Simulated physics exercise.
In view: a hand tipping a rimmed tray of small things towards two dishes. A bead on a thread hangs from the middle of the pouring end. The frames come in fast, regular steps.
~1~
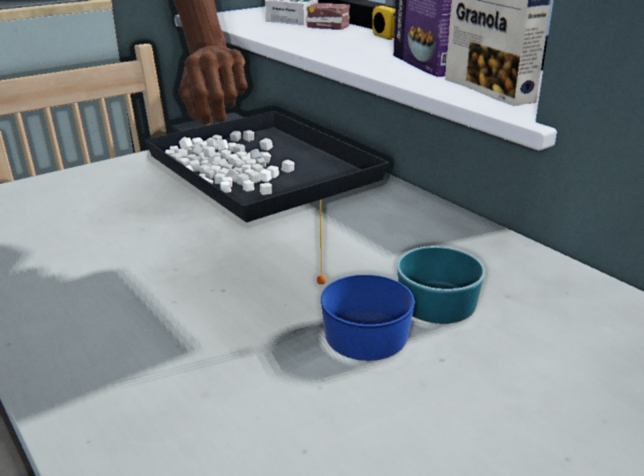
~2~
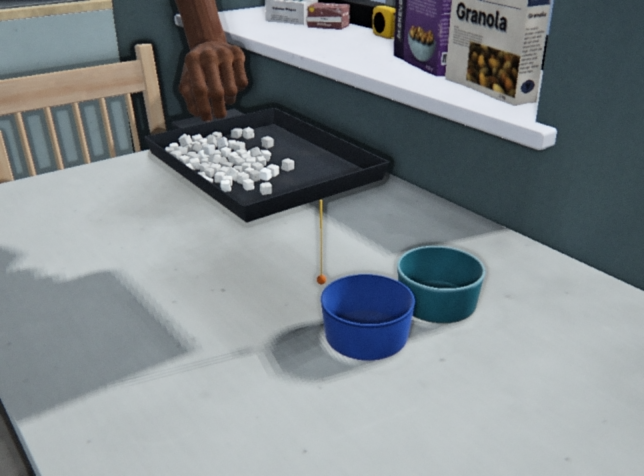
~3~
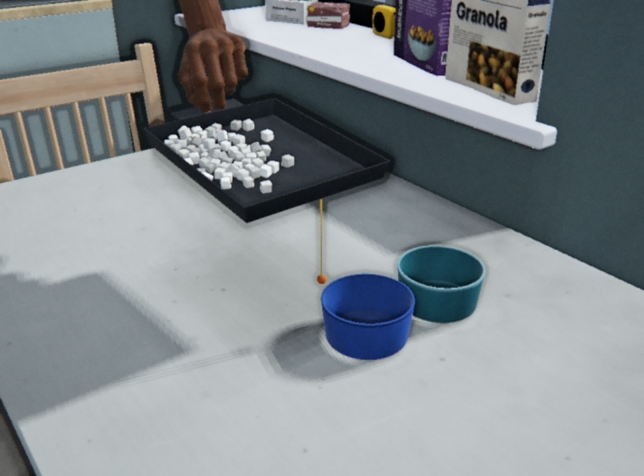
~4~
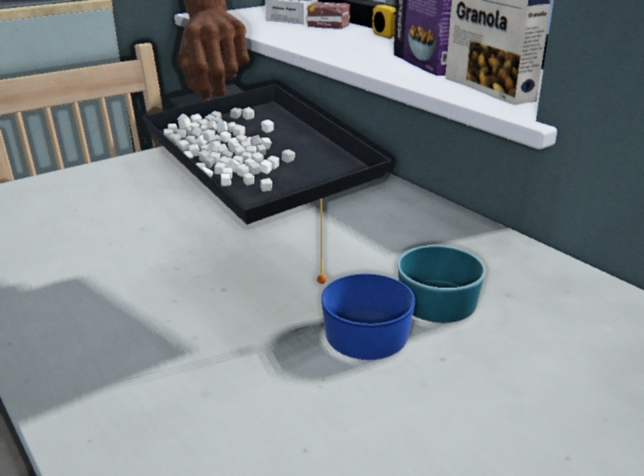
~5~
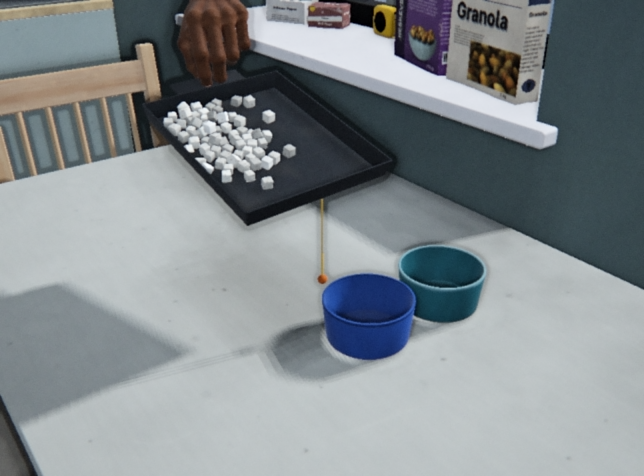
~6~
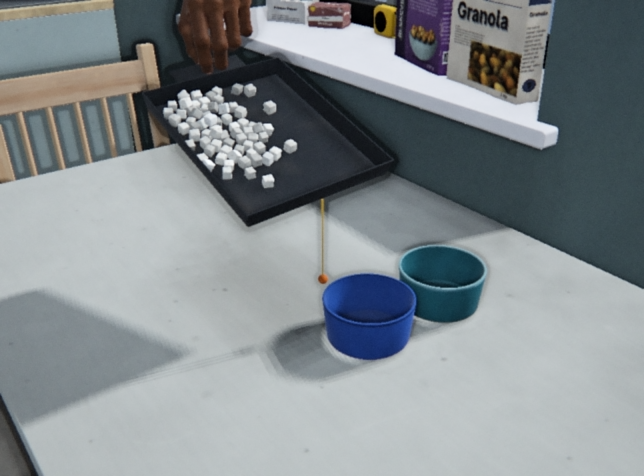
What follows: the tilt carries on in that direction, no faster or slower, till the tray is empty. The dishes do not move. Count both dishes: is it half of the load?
They take only the smaller part between them.
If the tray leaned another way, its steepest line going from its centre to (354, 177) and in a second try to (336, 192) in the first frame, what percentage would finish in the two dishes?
The first gives 30 %, the second 60 %.
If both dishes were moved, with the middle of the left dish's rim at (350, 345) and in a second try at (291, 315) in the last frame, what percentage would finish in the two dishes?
In turn 20 and 60 in a hundred.
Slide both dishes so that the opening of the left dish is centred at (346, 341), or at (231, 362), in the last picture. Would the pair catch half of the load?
At the first place the smaller part, at the second above a half.
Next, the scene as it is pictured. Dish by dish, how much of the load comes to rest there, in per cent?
Left dish near 20 in a hundred; right dish near 0.
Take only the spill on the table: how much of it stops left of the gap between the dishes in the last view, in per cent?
About 90 per cent.
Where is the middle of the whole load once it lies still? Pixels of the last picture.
Roughly at (310, 385).
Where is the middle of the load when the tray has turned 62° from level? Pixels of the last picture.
Close to (267, 176).
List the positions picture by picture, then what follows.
Corners of the pouring end at (245, 203) and (383, 162), level; middle of the load at (215, 162), sugar cubes; left dish at (397, 336); right dish at (471, 301); bead on its thread at (321, 280), in the first picture.
Corners of the pouring end at (246, 203) and (383, 162), level; middle of the load at (215, 160), in the second picture.
Corners of the pouring end at (246, 204) and (384, 161), tipped barely, lowest at the left corner; middle of the load at (215, 154), in the third picture.
Corners of the pouring end at (247, 206) and (385, 160), tipped a little, lowest at the left corner; middle of the load at (215, 146), in the fourth picture.
Corners of the pouring end at (248, 209) and (386, 159), tipped a little, lowest at the left corner; middle of the load at (216, 138), in the fifth picture.
Corners of the pouring end at (249, 211) and (388, 159), tipped clearly, lowest at the left corner; middle of the load at (216, 131); left dish at (399, 335); right dish at (472, 299), in the sixth picture.
Soon, tray tipped steeply; nearly all on the tray; a stray few in the air.
A while on, tray tipped right over; most on the tray; a small part in the left dish; a small part outside both; a small part in the air.
Towards the end, tray tipped past a quarter turn; a small part in the left dish; most outside both.
Finally, tray tipped past a quarter turn; a small part in the left dish; none in the right dish; most outside both.
